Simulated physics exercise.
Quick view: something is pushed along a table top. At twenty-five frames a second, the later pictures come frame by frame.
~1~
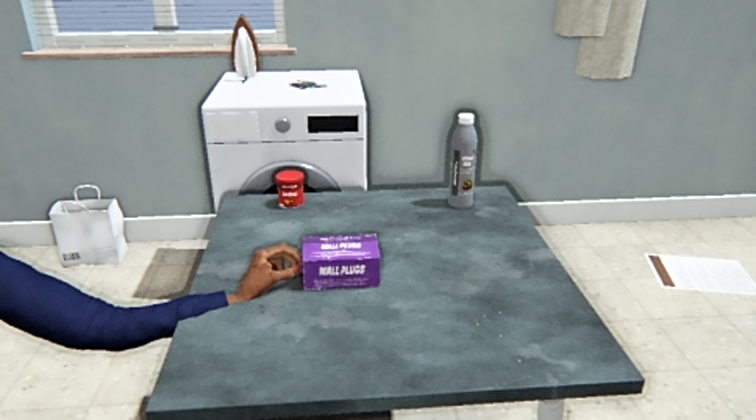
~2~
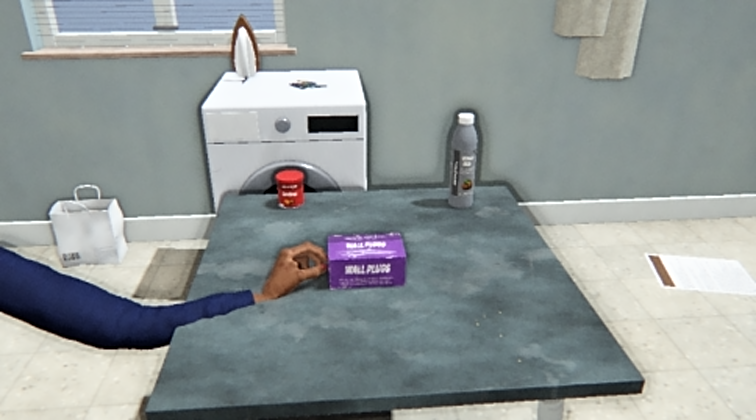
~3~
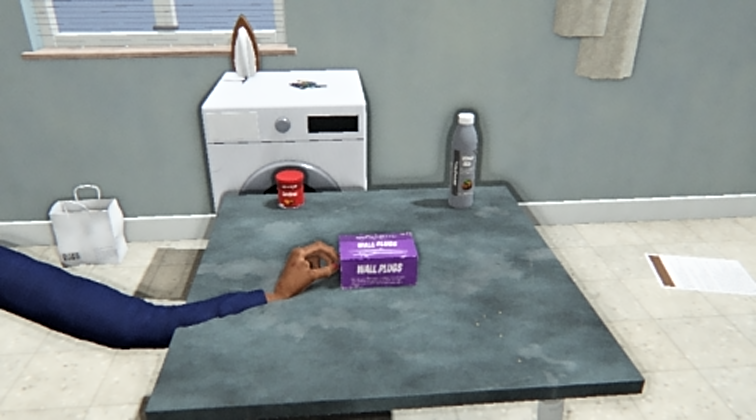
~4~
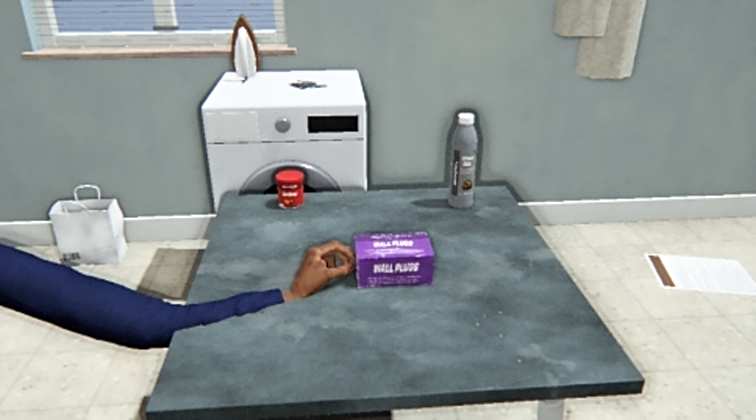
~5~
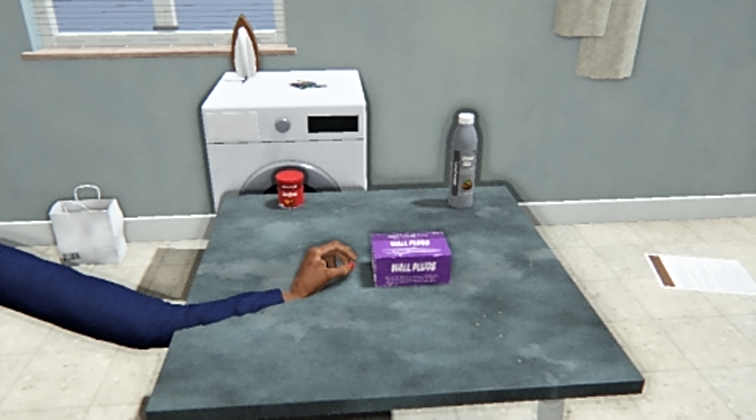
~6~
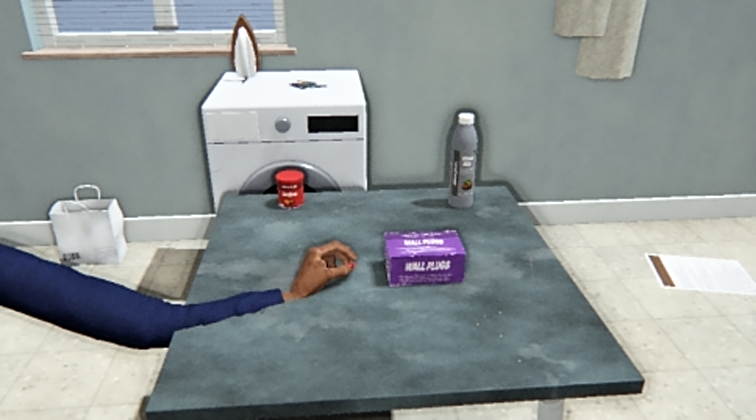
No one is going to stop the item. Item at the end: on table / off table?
Short version: It never escapes the table.
Then, 0.10 s after the last picture, purple box slid about its own width near (447, 257).
Then, 0.20 s after the last picture, purple box slid about its own width near (453, 257).
At rest, moved from the start, purple box. Seen from the same camera at the end, purple box near (453, 257).
